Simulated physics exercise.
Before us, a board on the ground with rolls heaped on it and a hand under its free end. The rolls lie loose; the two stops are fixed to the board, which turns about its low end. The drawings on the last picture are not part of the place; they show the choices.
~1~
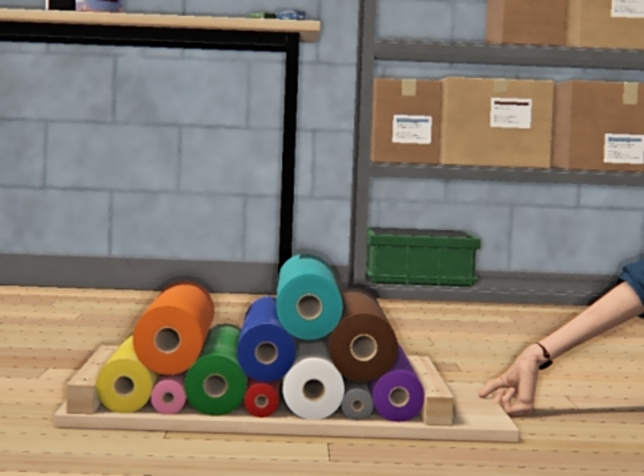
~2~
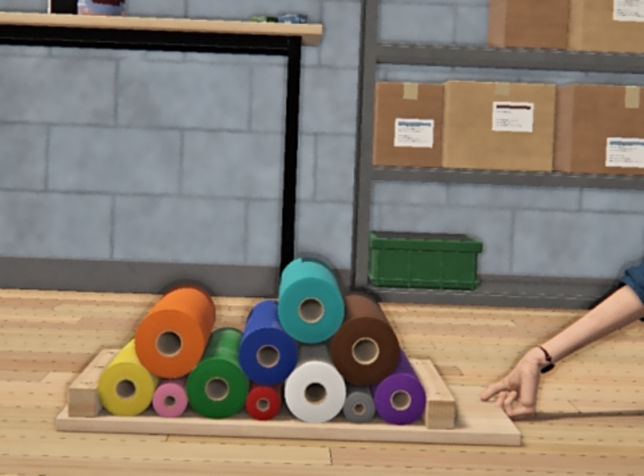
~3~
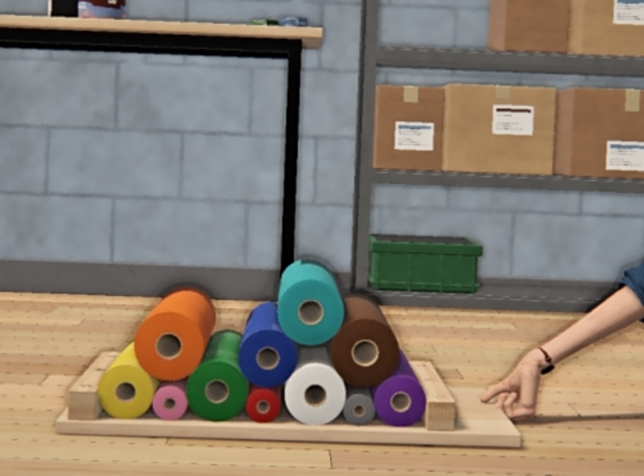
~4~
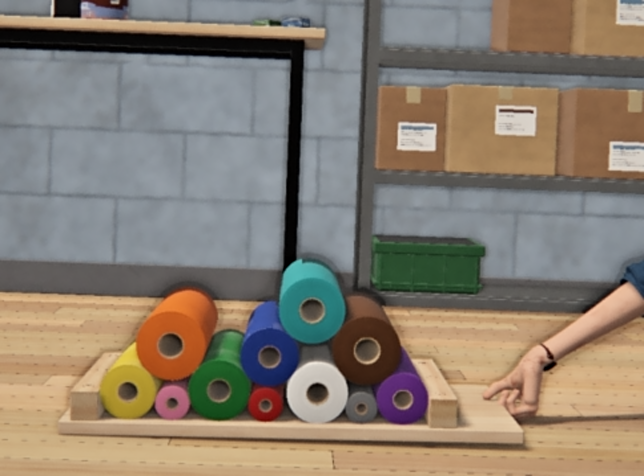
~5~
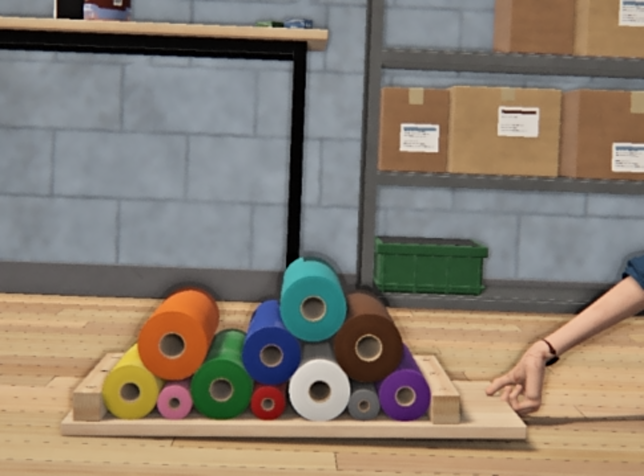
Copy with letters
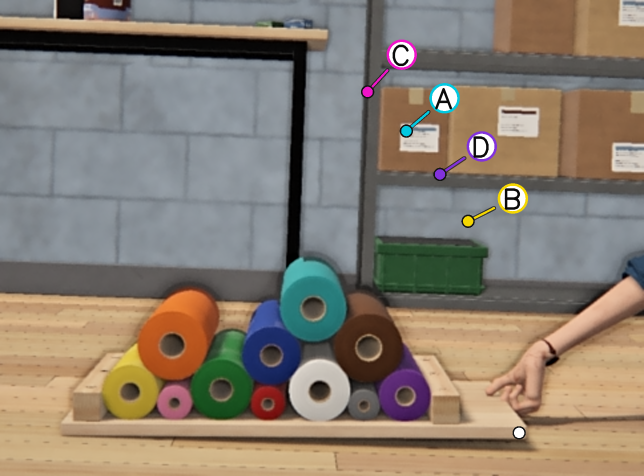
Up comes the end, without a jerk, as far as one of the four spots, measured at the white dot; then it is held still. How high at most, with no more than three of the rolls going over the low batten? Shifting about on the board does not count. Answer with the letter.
Up to A.
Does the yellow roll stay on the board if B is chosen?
Yes, with B.
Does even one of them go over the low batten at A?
At A: Yes.
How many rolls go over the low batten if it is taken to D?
It comes to none.
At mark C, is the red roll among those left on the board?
Yes.
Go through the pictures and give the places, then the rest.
The first picture shows pink roll (168, 398); green roll (215, 385); red roll (261, 401).
The second picture shows red roll (263, 405); white roll (315, 393).
The third picture shows board (290, 395); white roll (315, 395); grey roll (359, 410); turquoise roll (311, 312).
The fourth picture shows board (292, 394); yellow roll (128, 391); green roll (219, 391); pink roll (172, 403).
The fifth picture shows board (295, 392); yellow roll (130, 392); pink roll (175, 403).
On the marked copy, A at (406, 131); B at (468, 221); C at (368, 92); D at (440, 174); the white dot at (519, 433).
With A. Early on, board at 22°.
Further on, board at 42°.
At the end, board at 43°, two over the low batten (orange, turquoise).
As for the rest, B none over the low batten; C four over the low batten (orange, blue, brown, turquoise); D none over the low batten.
